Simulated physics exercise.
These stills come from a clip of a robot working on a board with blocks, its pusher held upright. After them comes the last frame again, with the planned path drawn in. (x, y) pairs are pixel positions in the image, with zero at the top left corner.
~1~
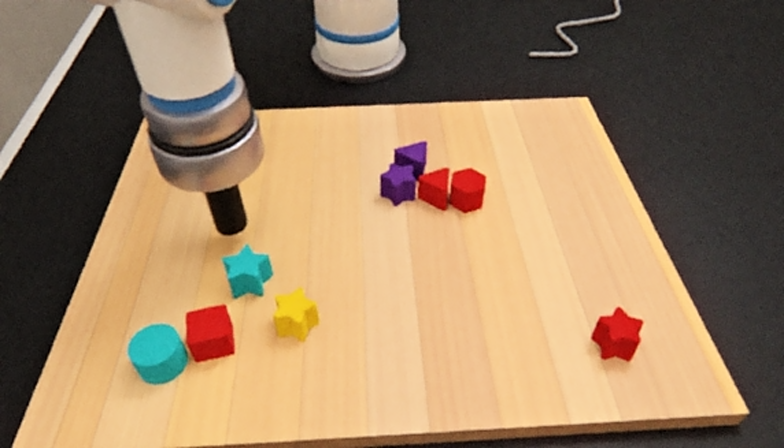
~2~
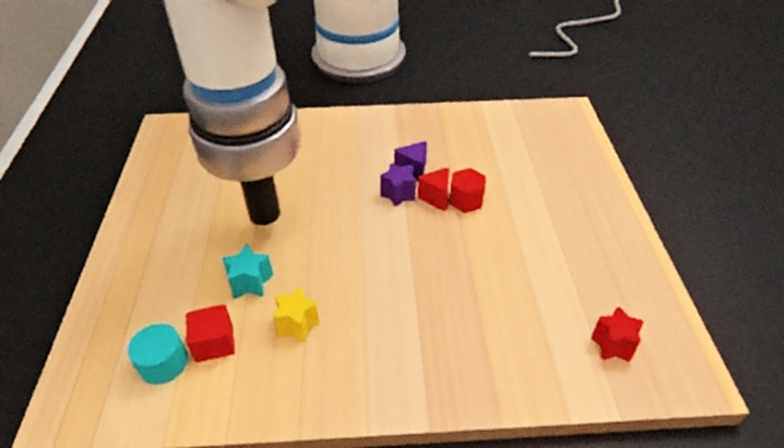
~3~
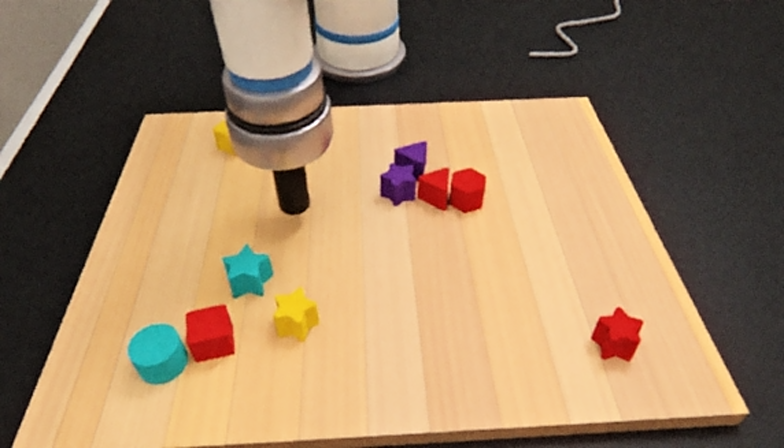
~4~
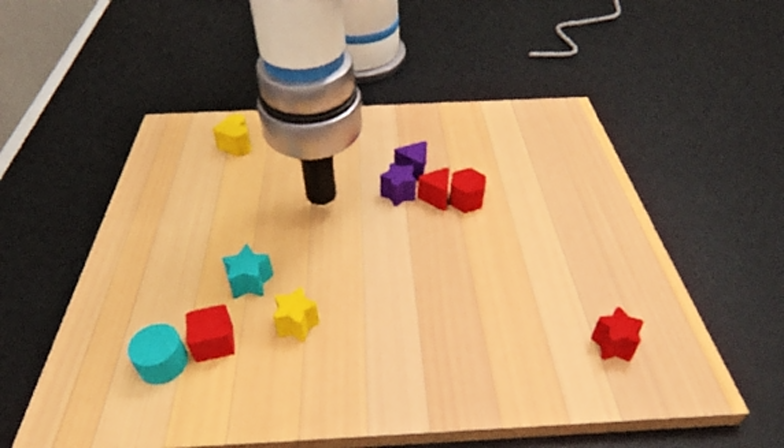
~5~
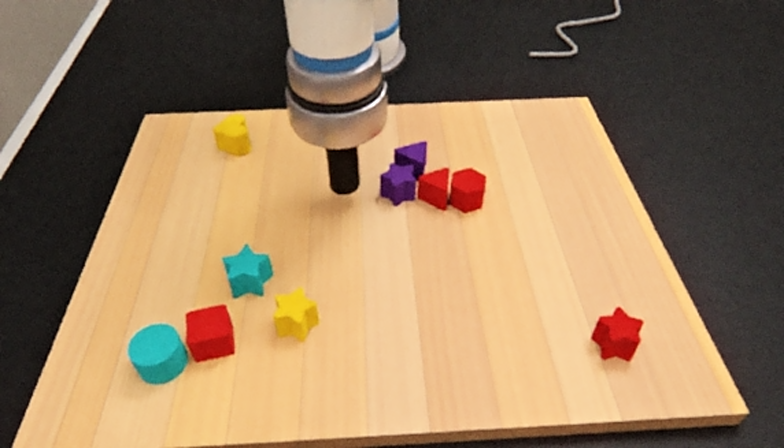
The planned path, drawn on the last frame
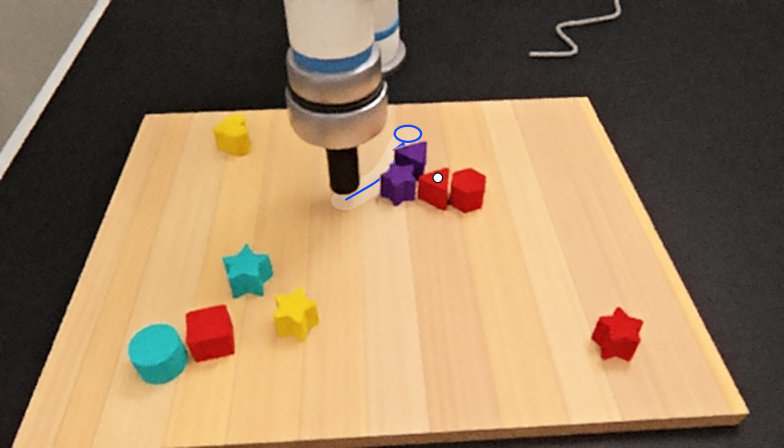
A robot arm with a black tip moved steadily right across the wooden board, drawing nearer the purple and red blocks and uncovering a yellow one behind it, while all the blocks stayed still.
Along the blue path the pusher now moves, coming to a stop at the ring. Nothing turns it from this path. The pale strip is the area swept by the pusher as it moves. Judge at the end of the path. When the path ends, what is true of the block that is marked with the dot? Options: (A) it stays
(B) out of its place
My answer is option A.
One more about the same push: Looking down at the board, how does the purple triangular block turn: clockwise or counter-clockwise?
From overhead, clockwise.
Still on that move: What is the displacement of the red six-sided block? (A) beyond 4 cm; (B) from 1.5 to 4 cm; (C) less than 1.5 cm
The correct letter is C.
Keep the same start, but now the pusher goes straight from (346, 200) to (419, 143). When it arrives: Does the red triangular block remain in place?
In short: Yes.
Path on the board, from (346, 200) over (390, 169) to (408, 134); the dot is on the red triangular block.
On the path given first. One third of the way, pusher at (378, 166); nothing pushed yet.
Two thirds of the way, pusher at (397, 143); purple triangular block at (421, 144), turned 65° clockwise.
At the end, pusher at (408, 120); purple triangular block at (421, 143), turned 70° clockwise; red triangular block in place; red six-sided block in place.
